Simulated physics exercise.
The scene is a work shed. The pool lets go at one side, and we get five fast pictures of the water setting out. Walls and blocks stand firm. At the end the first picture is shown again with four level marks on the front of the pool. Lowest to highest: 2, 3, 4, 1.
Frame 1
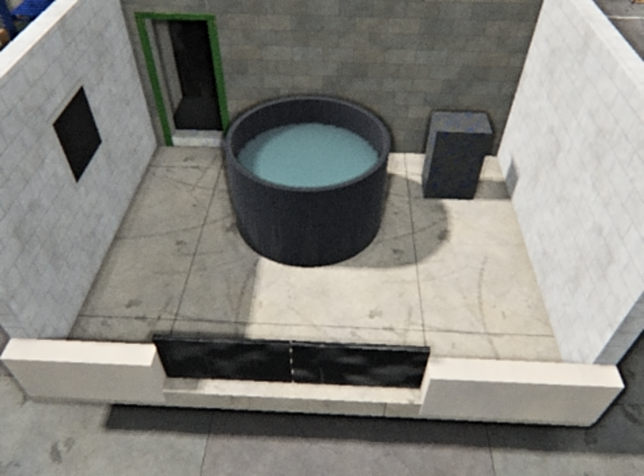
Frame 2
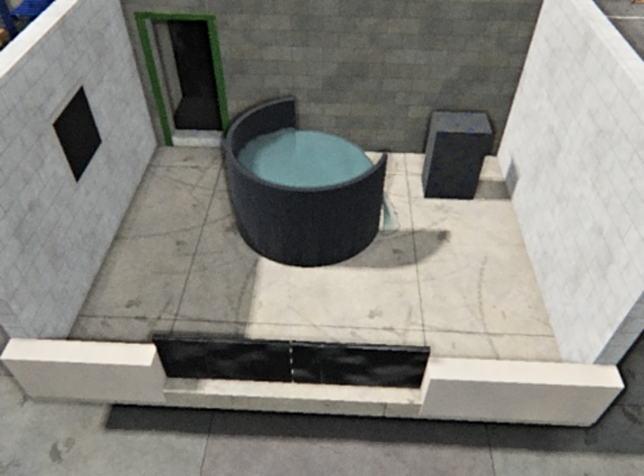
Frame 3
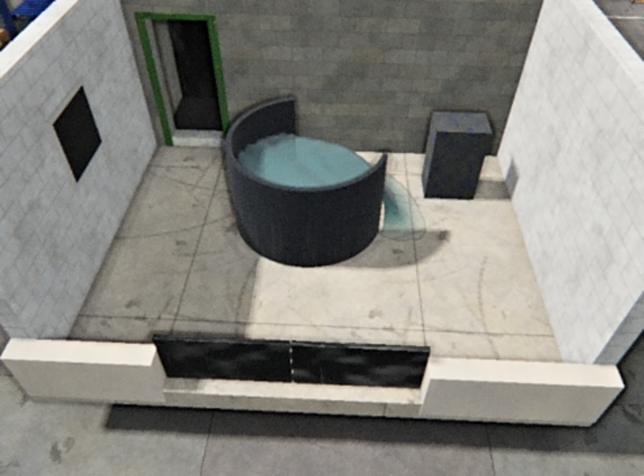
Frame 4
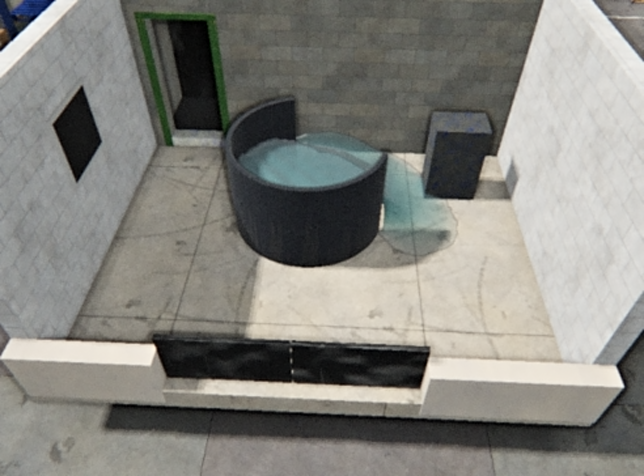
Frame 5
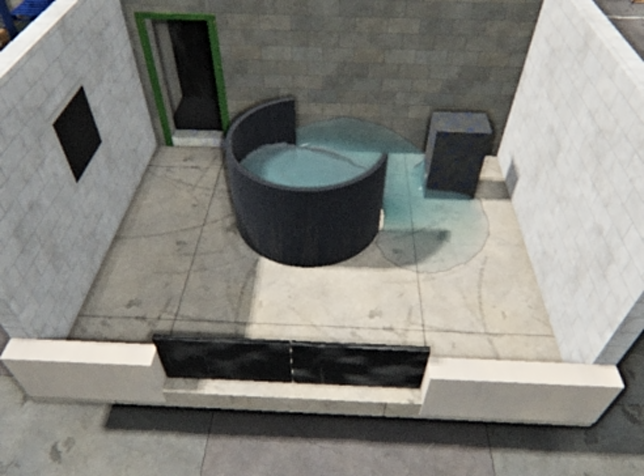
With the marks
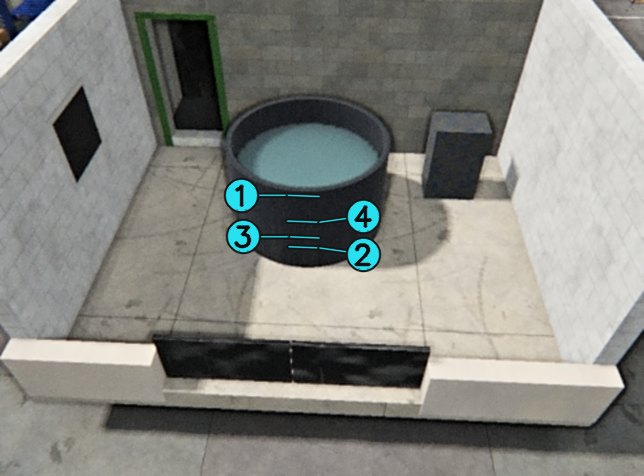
Work shed with a round dark pool, its back right wall vanishing and blue water spreading across the floor around a dark block.
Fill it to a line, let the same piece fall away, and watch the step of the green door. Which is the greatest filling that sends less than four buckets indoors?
The answer is level 4.
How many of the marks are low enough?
Three.
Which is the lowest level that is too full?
Level 1.
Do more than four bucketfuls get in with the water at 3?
No, that is safe.
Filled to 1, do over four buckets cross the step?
Yes, that goes wrong.
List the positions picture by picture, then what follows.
Water in the pool at rest, its middle at (308, 163); foot of the green doorway at (200, 146); shut gate at (291, 348).
Water covers 3 % of the ground and shows as far out as (389, 229).
Water covers 8 % of the ground and shows as far out as (414, 233).
Water covers 13 % of the ground and shows as far out as (445, 241).
Water covers 20 % of the ground and shows as far out as (476, 245).
On the marked copy, 1 at (302, 195); 2 at (303, 247); 3 at (303, 237); 4 at (303, 221); from the bottom up 2, 3, 4, 1.
Choosing 1, about 7 bucketfuls get in.
Choosing 2, nothing gets over.
Choosing 3, nothing gets over.
Choosing 4, a splash gets over, under a bucket.
